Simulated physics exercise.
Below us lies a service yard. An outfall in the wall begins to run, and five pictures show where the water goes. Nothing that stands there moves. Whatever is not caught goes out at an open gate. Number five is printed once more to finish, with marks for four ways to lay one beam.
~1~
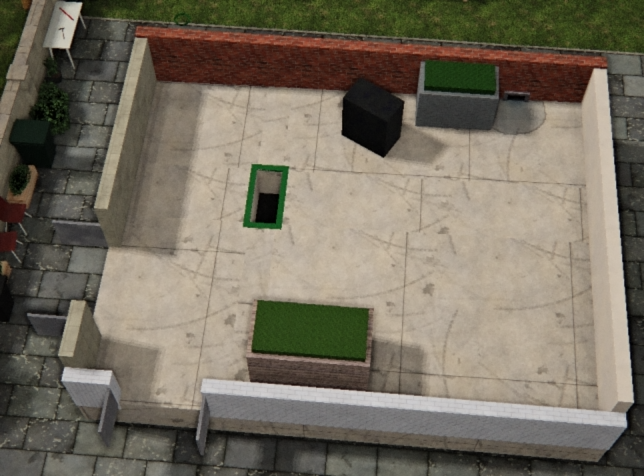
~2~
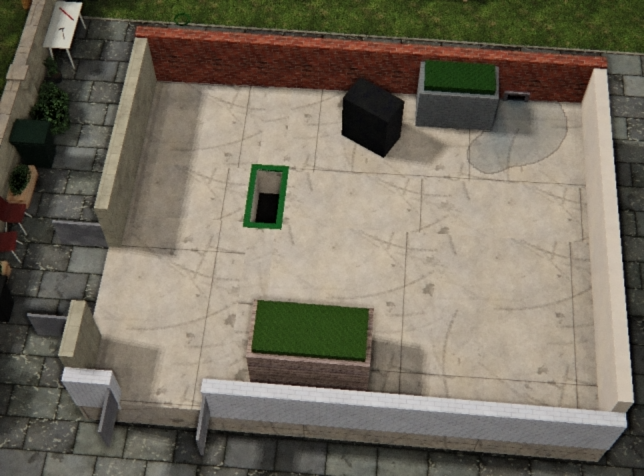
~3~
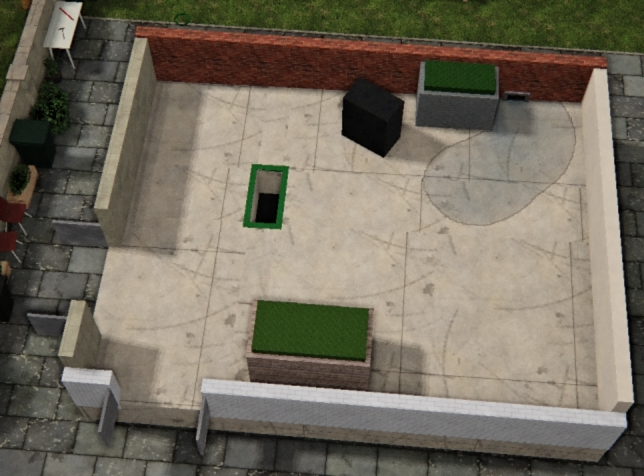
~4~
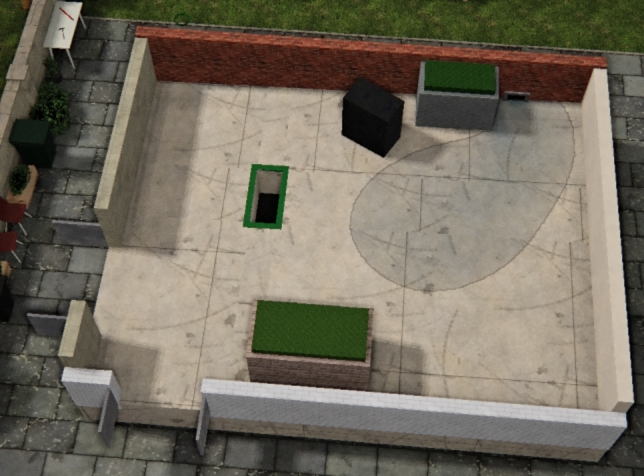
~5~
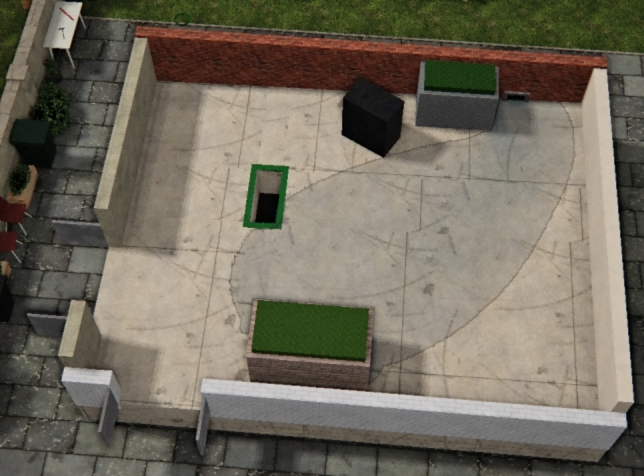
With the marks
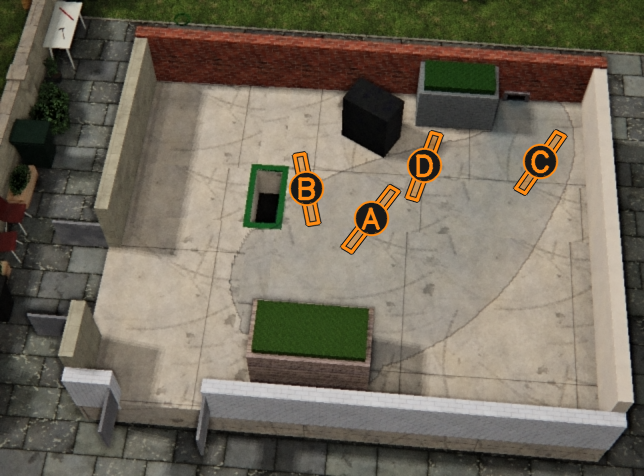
In a walled service yard, a shallow sheet of water appeared near the grey planter at the back right and spread across the paving towards the lower left, reaching the front planter.
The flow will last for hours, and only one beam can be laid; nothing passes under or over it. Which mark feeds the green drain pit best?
Position C.
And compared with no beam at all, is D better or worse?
Position D is worse.
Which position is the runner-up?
Position A.
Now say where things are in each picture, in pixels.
Outfall at (516, 96); green drain pit at (266, 196); open gate at (112, 290); open gate at (165, 394); water covers 2 % of the ground and shows as far out as (507, 128); green drain pit still dry.
Water covers 4 % of the ground and shows as far out as (485, 165); green drain pit still dry.
Water covers 10 % of the ground and shows as far out as (459, 216); green drain pit still dry.
Water covers 20 % of the ground and shows as far out as (385, 271); green drain pit still dry.
Water covers 35 % of the ground and shows as far out as (239, 309); green drain pit still dry.
On the marked copy, A from (347, 249) to (394, 188); B from (299, 154) to (313, 223); C from (520, 190) to (560, 134); D from (412, 198) to (436, 133).
For position A, about 5 % of the stream runs into the green drain pit, about 95 % out by the gates.
For position B, about 2 % of the stream runs into the green drain pit, about 97 % out by the gates.
For position C, about 12 % of the stream runs into the green drain pit, about 87 % out by the gates.
For position D, next to none of the stream runs into the green drain pit, about 98 % out by the gates.
